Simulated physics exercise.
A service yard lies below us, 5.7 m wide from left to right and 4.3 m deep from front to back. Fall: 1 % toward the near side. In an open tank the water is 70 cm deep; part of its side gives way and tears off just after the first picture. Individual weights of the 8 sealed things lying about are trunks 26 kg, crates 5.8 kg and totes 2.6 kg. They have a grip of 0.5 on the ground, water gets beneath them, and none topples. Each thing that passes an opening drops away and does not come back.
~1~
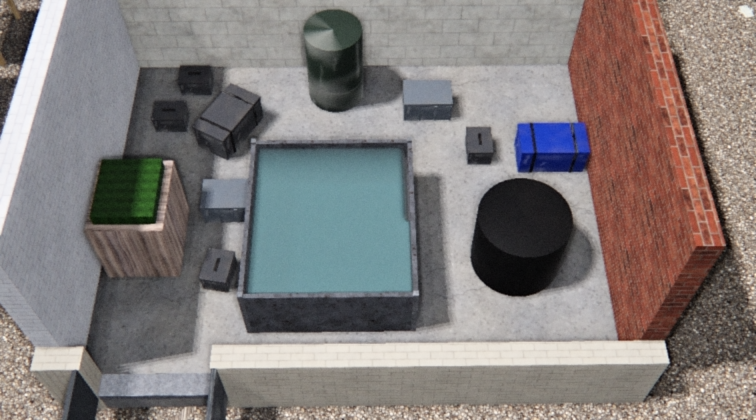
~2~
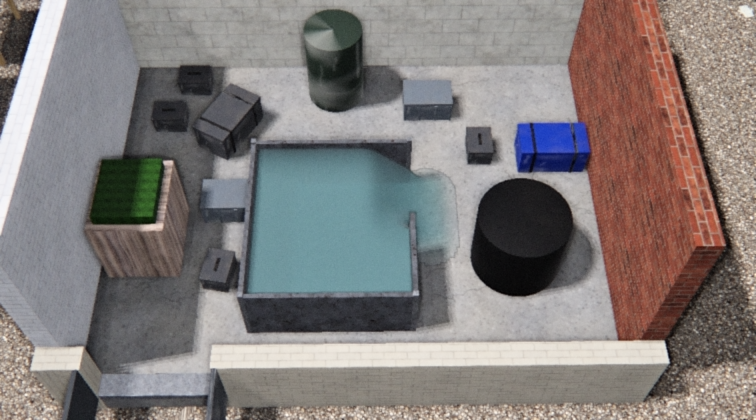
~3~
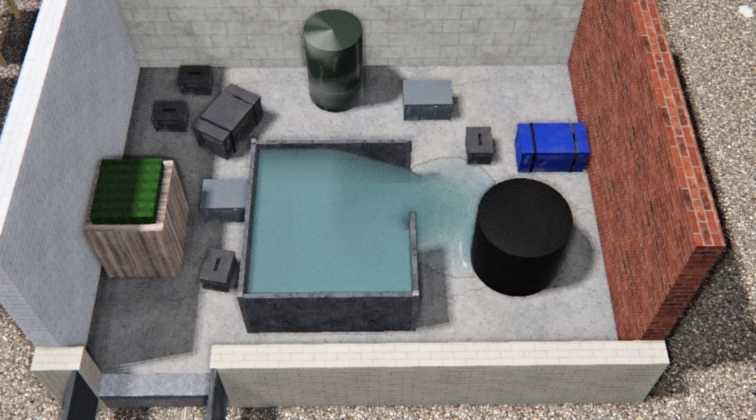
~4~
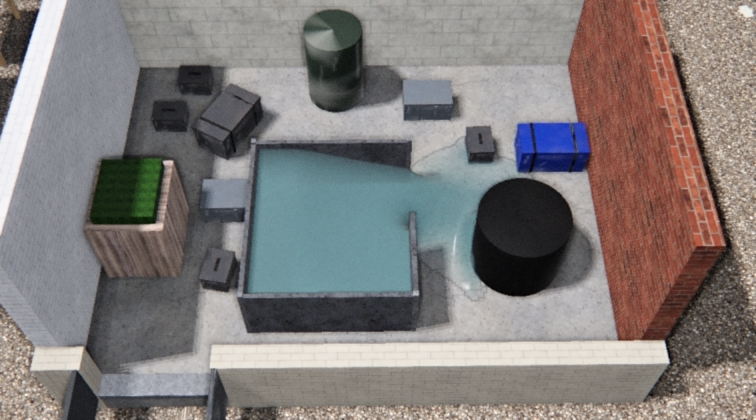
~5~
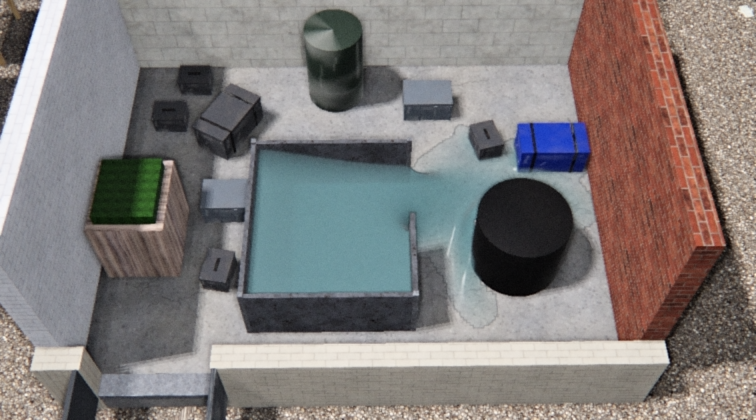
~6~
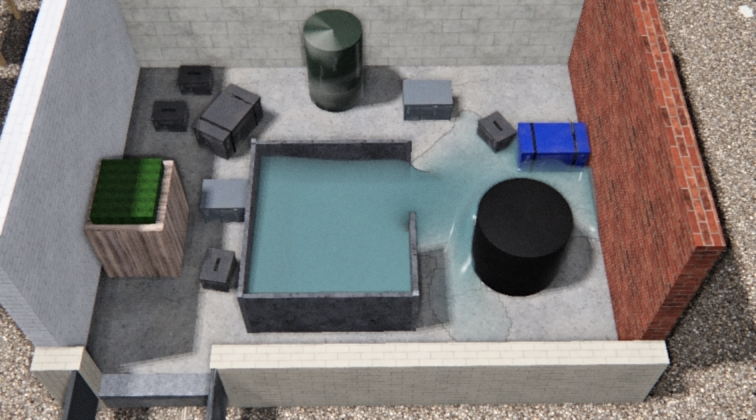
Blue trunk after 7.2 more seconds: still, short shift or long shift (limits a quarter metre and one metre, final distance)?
Long shift.
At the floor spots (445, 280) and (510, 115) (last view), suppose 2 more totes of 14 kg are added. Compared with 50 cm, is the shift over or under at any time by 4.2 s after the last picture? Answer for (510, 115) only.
It is more.
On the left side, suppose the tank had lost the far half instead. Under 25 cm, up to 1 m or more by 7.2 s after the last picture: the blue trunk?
Note: Blue trunk shifted modestly.
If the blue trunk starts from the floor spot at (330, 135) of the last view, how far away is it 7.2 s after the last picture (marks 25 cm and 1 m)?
Short answer: It drifts a great distance.
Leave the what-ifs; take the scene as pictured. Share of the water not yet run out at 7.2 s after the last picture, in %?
Around 98 per cent of the water is still in there.
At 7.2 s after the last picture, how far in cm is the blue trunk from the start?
140 cm.
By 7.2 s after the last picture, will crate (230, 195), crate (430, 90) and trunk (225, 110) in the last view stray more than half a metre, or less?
Within the limit, then beyond the limit, then beyond the limit.
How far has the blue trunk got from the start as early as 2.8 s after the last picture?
Close to 150 cm.
Then, 0.9 s after the last picture the blue trunk is near (545, 72), 1.0 m from its start, afloat; 0 of 8 are out; 2 afloat.
Then, 2.8 s after the last picture the blue trunk is near (425, 122), 1.5 m from its start, aground; 0 of 8 are out; 2 afloat.
Then, 4.8 s after the last picture the blue trunk is near (459, 125), 1.1 m from its start, afloat; 0 of 8 are out; 5 afloat.
Then, 7.2 s after the last picture the blue trunk is near (459, 76), 1.4 m from its start, afloat; 0 of 8 are out; 8 afloat.
